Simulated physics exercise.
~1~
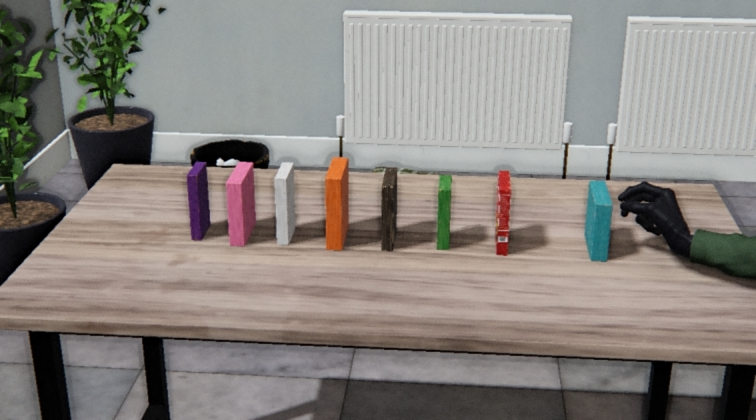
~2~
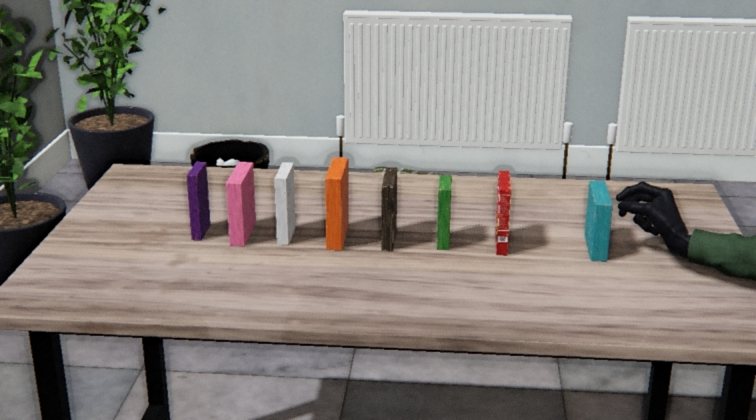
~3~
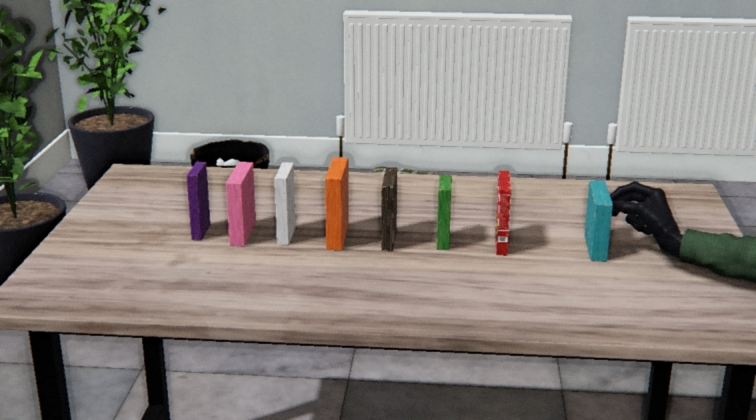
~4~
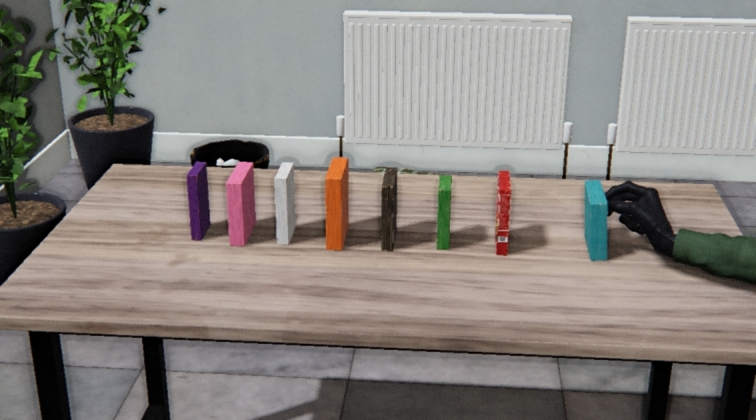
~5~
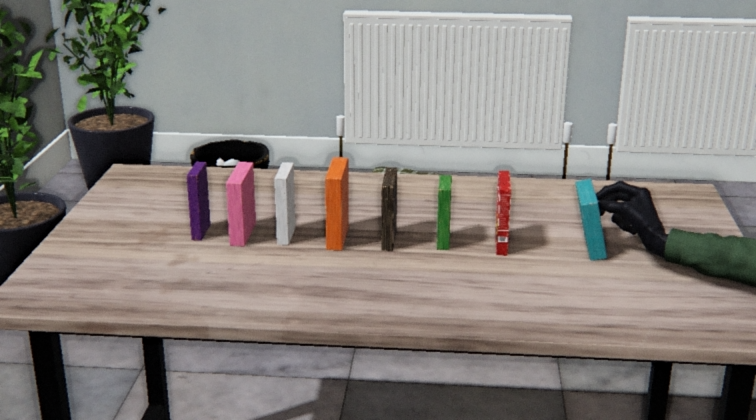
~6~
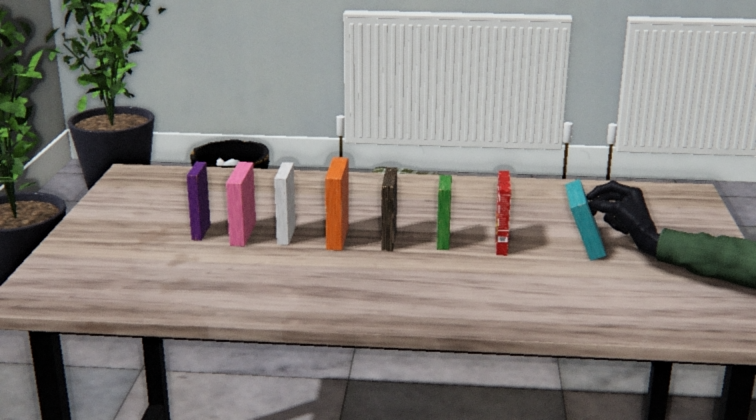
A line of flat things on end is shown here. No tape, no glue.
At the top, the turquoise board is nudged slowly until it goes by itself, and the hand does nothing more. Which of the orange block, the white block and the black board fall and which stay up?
At the end, the orange block is going to stay on its feet, the white block is going to stay on its feet, the black board is going to stay on its feet.
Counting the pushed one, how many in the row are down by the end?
The count is 1.
Then, 0.20 s after the last picture, turquoise board 89° over.
Then, 0.30 s after the last picture, turquoise board 90° over.
At rest, all 6 in place. Seen from the same camera at the end, orange block near (337, 204), white block near (285, 204).
